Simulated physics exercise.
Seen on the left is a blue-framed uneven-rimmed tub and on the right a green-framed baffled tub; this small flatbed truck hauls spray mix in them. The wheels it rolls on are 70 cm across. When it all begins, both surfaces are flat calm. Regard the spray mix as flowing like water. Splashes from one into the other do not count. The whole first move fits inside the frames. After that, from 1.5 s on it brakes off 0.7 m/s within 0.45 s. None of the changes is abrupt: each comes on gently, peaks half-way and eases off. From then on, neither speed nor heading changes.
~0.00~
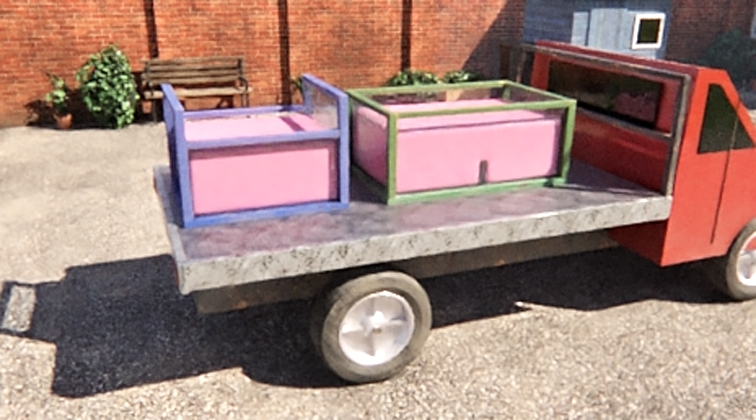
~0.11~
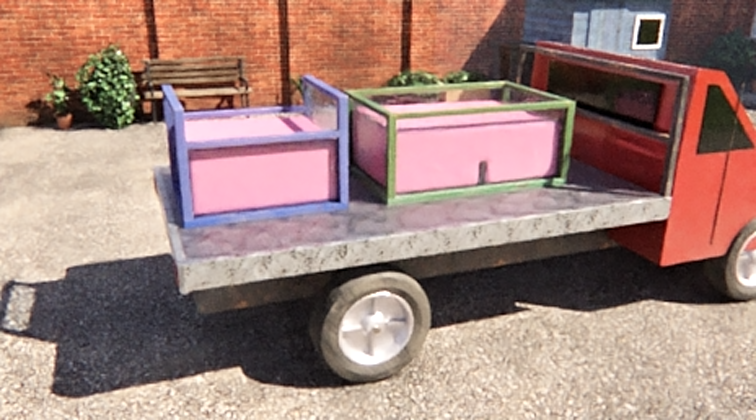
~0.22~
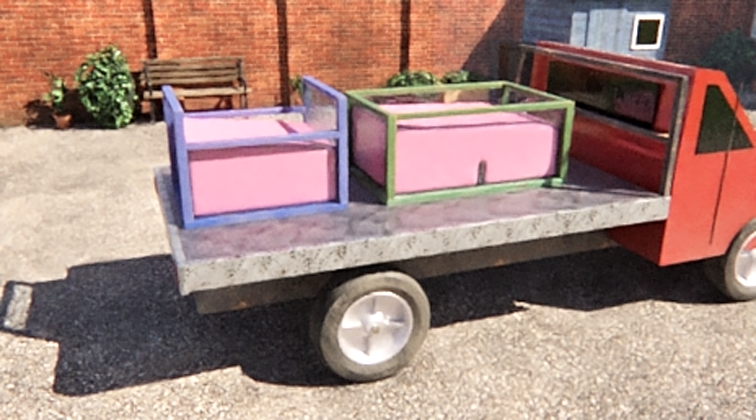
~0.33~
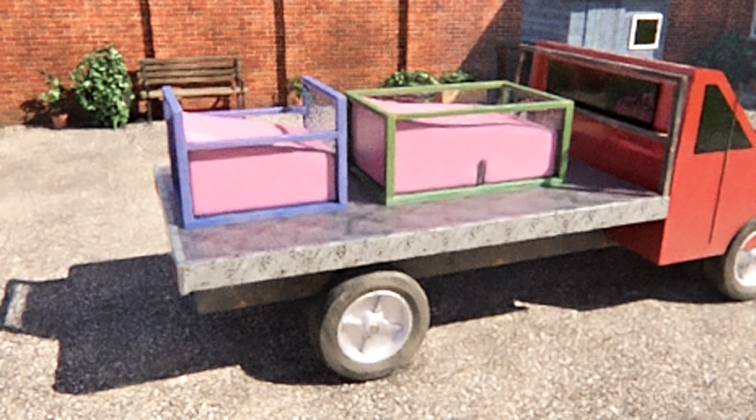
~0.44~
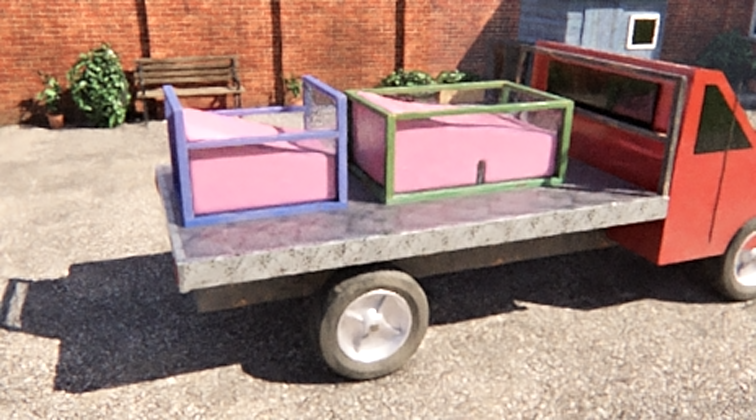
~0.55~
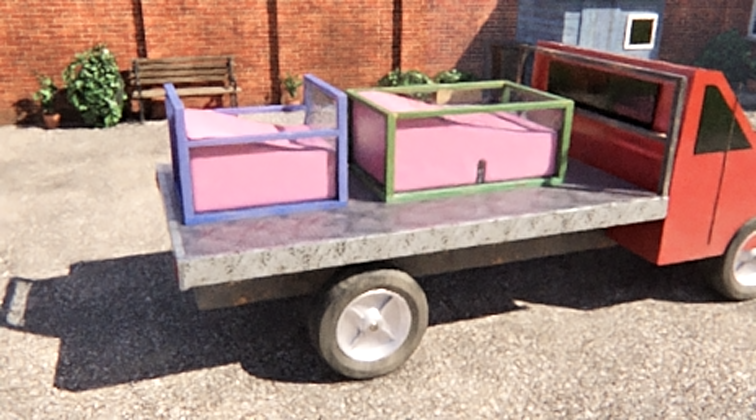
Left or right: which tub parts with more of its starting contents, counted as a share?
The left one.
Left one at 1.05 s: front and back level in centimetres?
Front reads 48 centimetres, back reads 32 centimetres.
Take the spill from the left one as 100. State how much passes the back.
I'd put it at about 0 percent of what spills.
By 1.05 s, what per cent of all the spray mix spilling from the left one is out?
10 %.
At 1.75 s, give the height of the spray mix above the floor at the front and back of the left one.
Height at the front is 36 cm; height at the back is 40 cm.
By 1.05 s the left one has lost nothing (front 48 cm, back 31 cm); the right one has lost nothing (front 41 cm, back 39 cm).
By 1.75 s the left one has lost nothing (front 36 cm, back 40 cm); the right one has lost nothing (front 40 cm, back 32 cm).
By 2.45 s the left one has lost 2 per cent, over the far side and the near side (front 33 cm, back 47 cm); the right one has lost nothing (front 36 cm, back 39 cm).
By 4.93 s the left one has lost 5 per cent, over the near side and the far side; the right one has lost nothing.
